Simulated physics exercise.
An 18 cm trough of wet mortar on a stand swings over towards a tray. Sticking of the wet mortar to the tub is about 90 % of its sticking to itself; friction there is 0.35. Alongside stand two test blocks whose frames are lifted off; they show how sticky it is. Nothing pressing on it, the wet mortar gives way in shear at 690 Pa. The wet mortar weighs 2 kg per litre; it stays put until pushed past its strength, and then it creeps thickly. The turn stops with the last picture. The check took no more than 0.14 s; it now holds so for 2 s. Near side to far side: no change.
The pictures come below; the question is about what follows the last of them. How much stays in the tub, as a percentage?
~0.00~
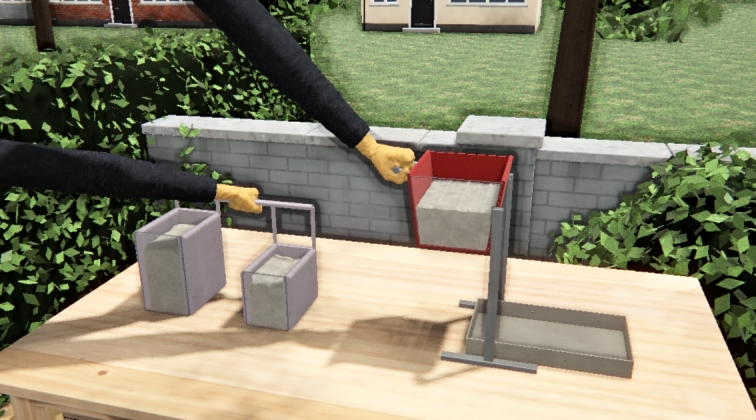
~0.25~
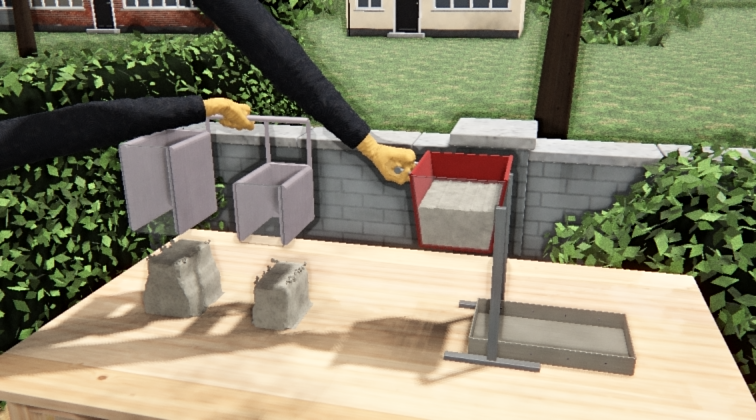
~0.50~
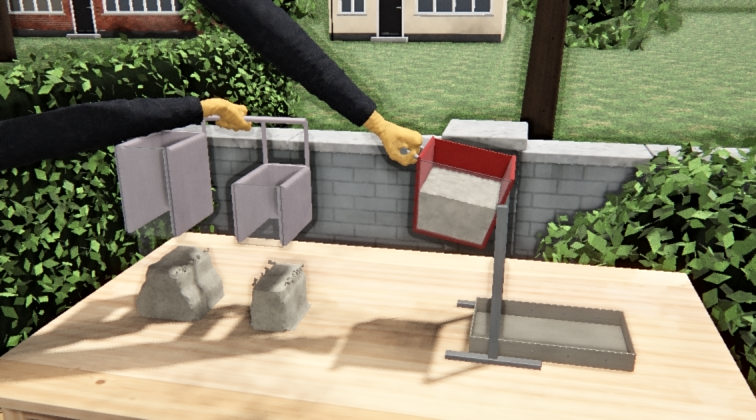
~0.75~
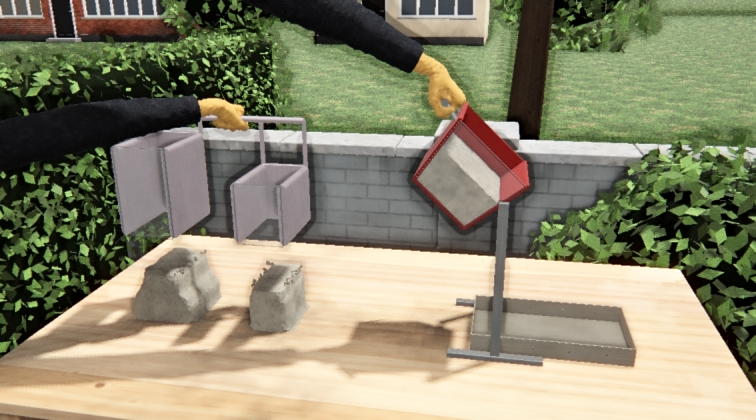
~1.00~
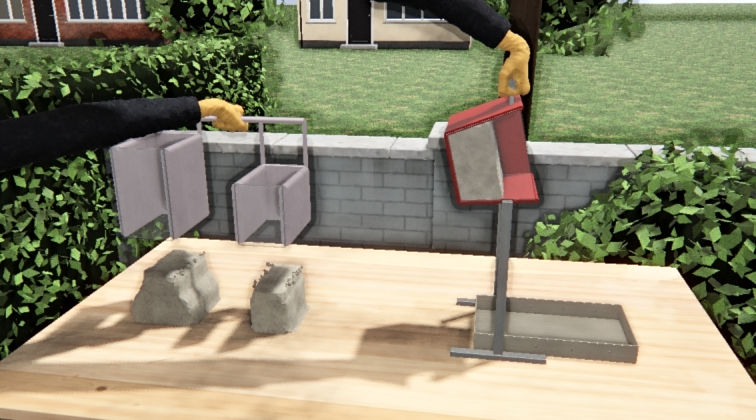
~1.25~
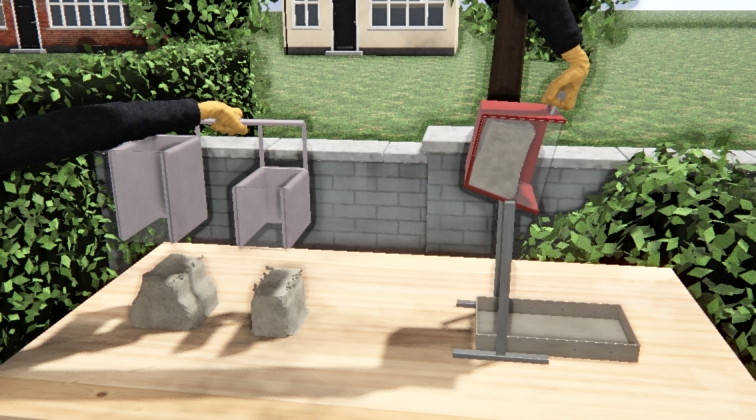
45 %.
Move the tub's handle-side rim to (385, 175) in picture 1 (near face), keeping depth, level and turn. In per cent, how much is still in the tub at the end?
Near 40 per cent.
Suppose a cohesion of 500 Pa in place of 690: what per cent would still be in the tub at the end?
About 45 per cent.
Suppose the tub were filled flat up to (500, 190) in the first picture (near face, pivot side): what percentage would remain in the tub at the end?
35 %.
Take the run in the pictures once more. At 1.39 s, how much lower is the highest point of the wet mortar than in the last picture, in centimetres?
About 5 cm.
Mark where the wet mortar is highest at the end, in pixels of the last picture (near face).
On the near face, the top ends up close to (507, 168).
After 1.39 s, the tub is at 101 degrees and holds 100 %.
After 1.56 s, the tub is at 101 degrees and holds 57 %.
After 1.73 s, the tub is at 101 degrees and holds 45 %.
After 1.90 s, the tub is at 101 degrees and holds 45 %.
After 3.25 s, the tub is at 101 degrees and holds 45 %.
